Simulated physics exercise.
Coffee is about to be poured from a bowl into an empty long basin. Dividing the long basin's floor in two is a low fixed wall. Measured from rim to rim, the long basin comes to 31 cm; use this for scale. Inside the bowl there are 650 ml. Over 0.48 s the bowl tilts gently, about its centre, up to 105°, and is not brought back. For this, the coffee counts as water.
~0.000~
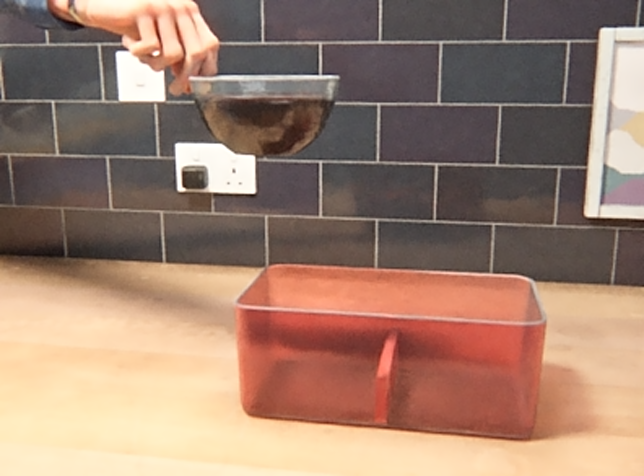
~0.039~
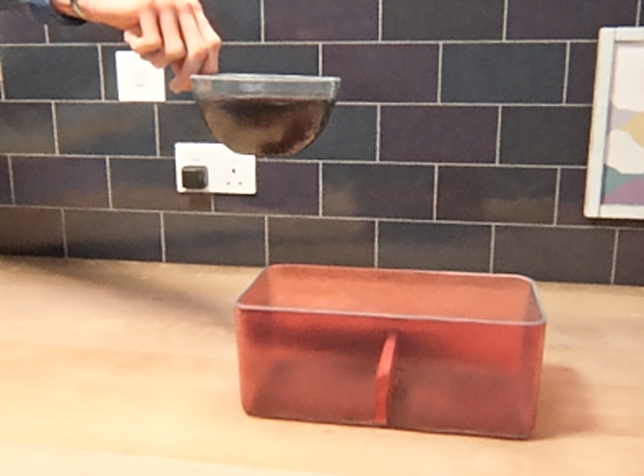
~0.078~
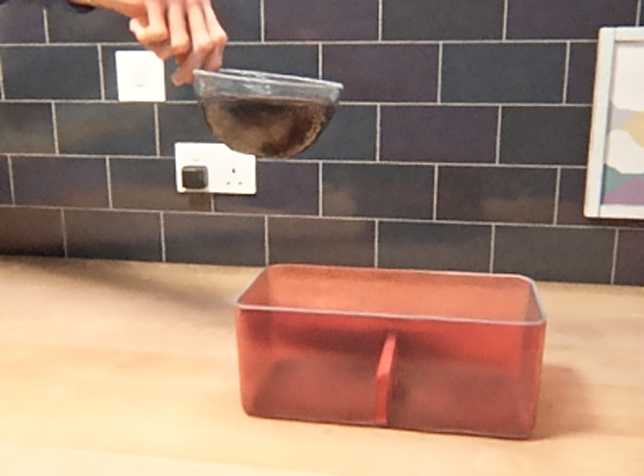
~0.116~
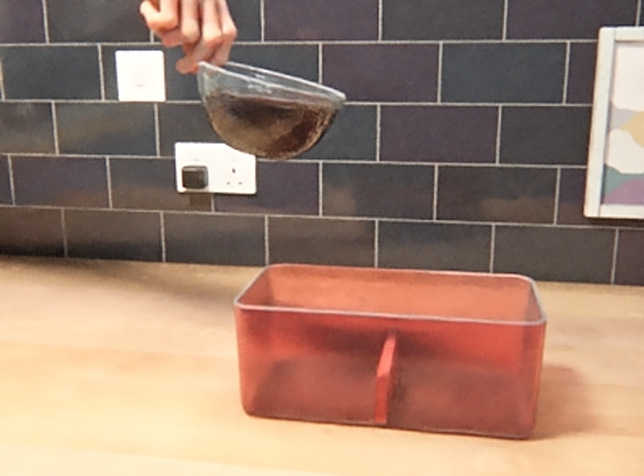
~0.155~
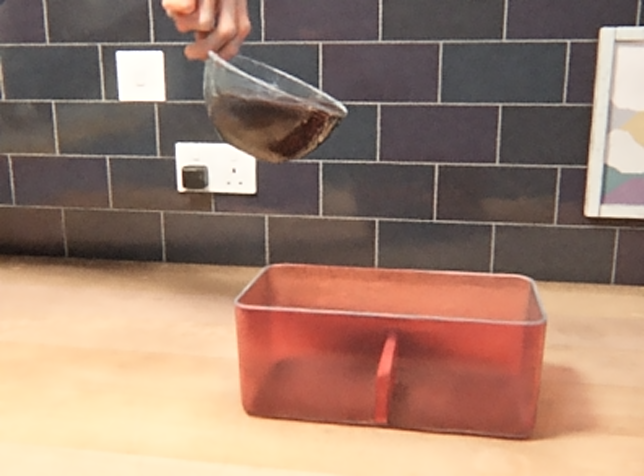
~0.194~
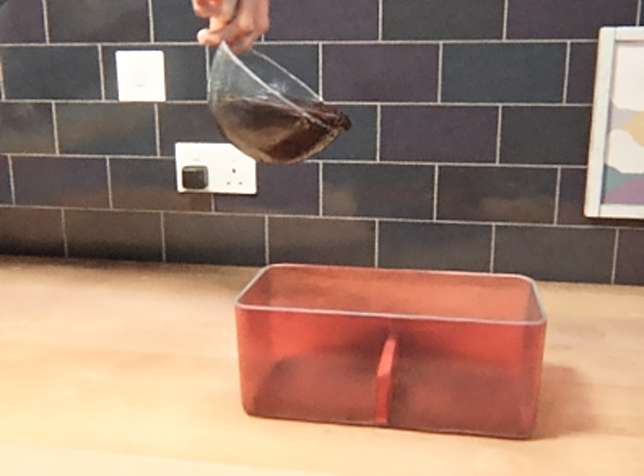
To begin with, a hand at the upper left holds a clear bowl of dark coffee level above a red, see-through basin on a wooden counter. The hand gradually tilts the bowl down to the right, and the coffee shifts towards the lowered rim until a little pokes past it.
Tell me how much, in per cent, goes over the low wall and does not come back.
I would say about 42 per cent.
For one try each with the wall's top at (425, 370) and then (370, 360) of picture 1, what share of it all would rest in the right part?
Some 20 in a hundred, then some 65 in a hundred.
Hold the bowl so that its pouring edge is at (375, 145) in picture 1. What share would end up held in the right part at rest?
It would then come to around 65 percent.
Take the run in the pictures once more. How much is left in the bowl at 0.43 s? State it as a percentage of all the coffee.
Roughly 10 per cent.
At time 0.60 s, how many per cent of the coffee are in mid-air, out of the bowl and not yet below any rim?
Near 6 percent.
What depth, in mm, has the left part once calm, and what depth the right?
Some 16 mm on the left and some 12 mm on the right.
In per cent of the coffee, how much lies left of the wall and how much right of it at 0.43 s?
I'd say some 6 in a hundred on the left and 22 on the right.
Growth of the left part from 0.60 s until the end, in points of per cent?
6 %.
Then, 0.43 s in, the tilt is 102° and 10 per cent is still to pour, 6 is left of the wall and 22 right of it.
Then, 0.60 s in, the tilt is 105° and 0 per cent is still to pour, 47 is left of the wall and 47 right of it.
Then, 0.78 s in, the tilt is 105° and 0 per cent is still to pour, 51 is left of the wall and 41 right of it.
Then, 0.98 s in, the tilt is 105° and 0 per cent is still to pour, 53 is left of the wall and 42 right of it.
Finally, 54 per cent lies left of the wall, 42 right of it and 5 outside.
